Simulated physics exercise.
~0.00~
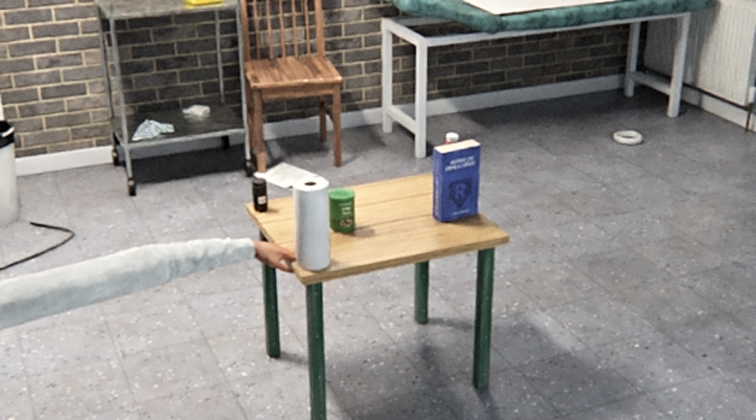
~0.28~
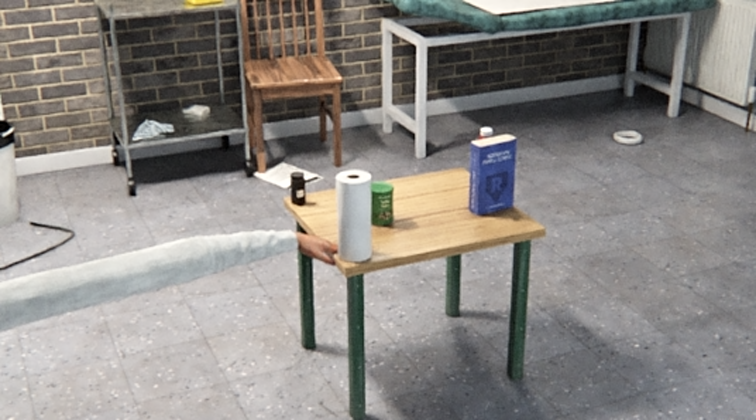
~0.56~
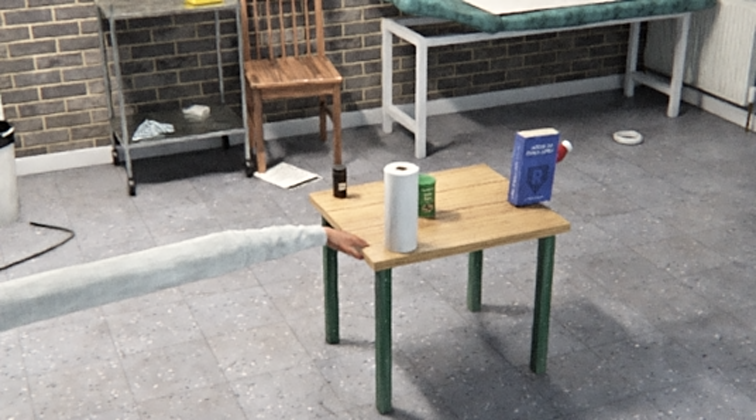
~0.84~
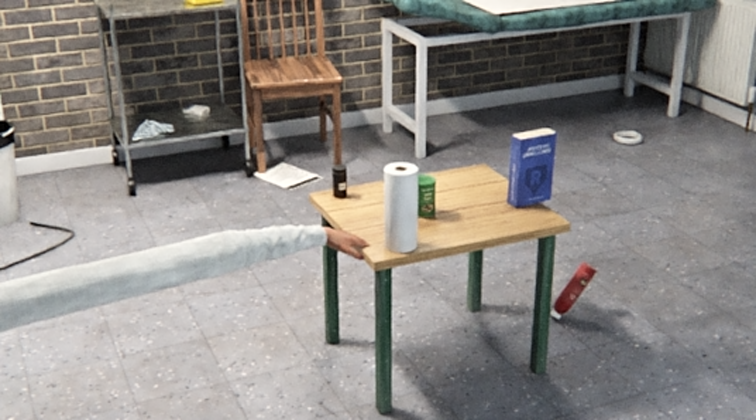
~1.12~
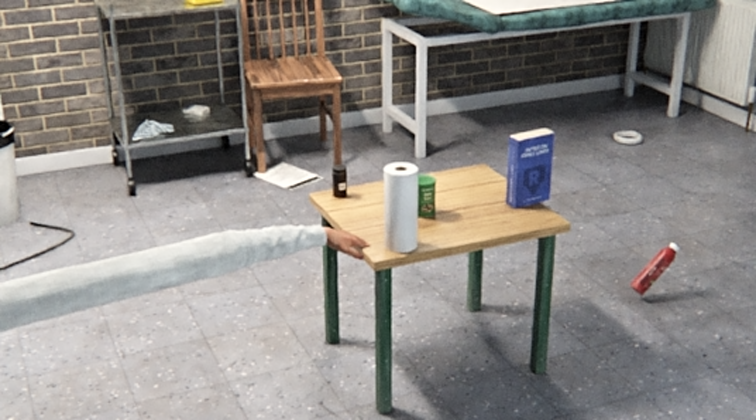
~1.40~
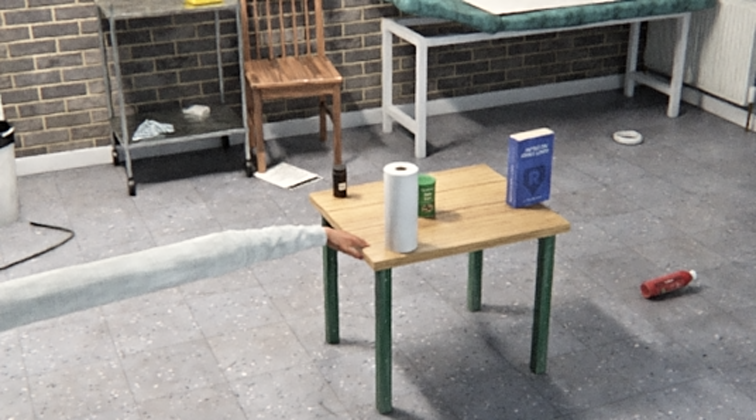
An arm in a pale sleeve reaches in from the left, its hand at the near left corner of a wooden table with green legs, seen from above in a room with a grey floor and brick wall. On the table stand a dark shaker, a white roll, a green tin and a blue book, with a red bottle mostly hidden behind the book. The hand pushes the table to the right and it stops. The bottle tips over behind the book, drops off the far side and tumbles to the right. It ends lying on the floor, while the other items remain standing on the table.
